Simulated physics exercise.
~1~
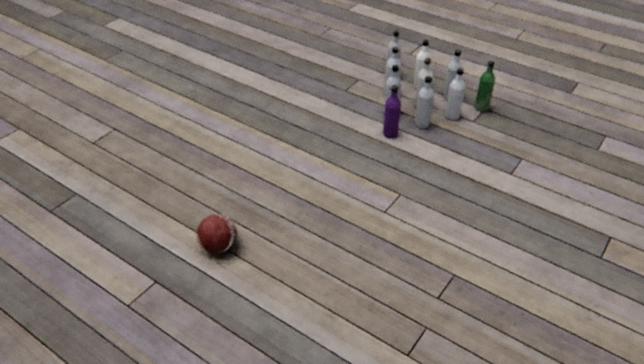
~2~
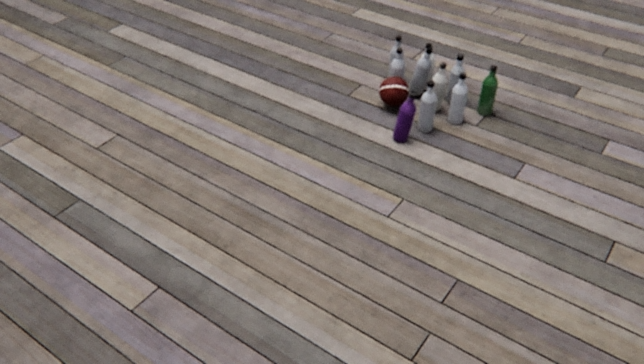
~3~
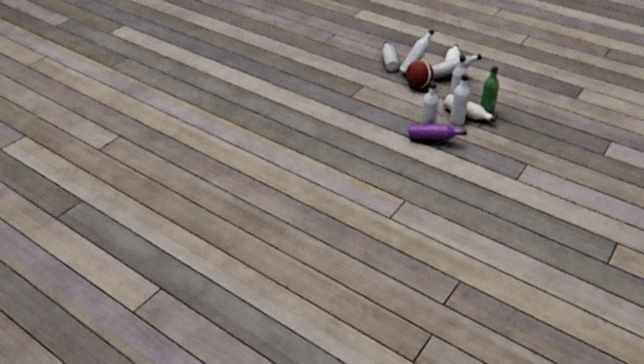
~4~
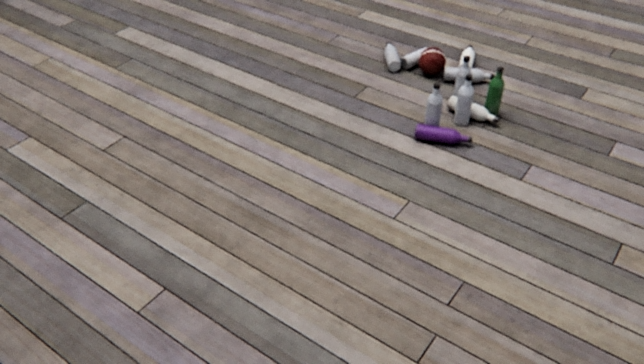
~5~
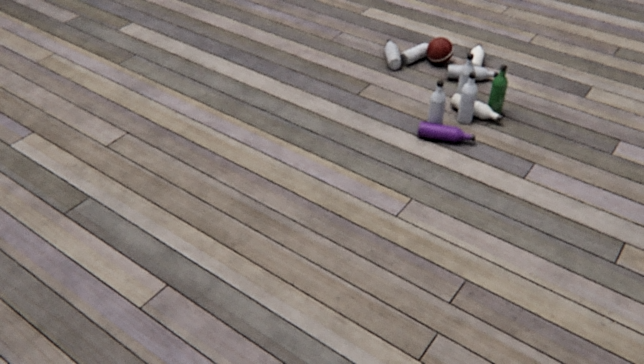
On a wooden plank floor, a dark red ball rolled up and to the right into a wedge of capped bottles, knocking over the purple one and several white ones, then rolled on toward the back while the green bottle and a few others stayed standing.
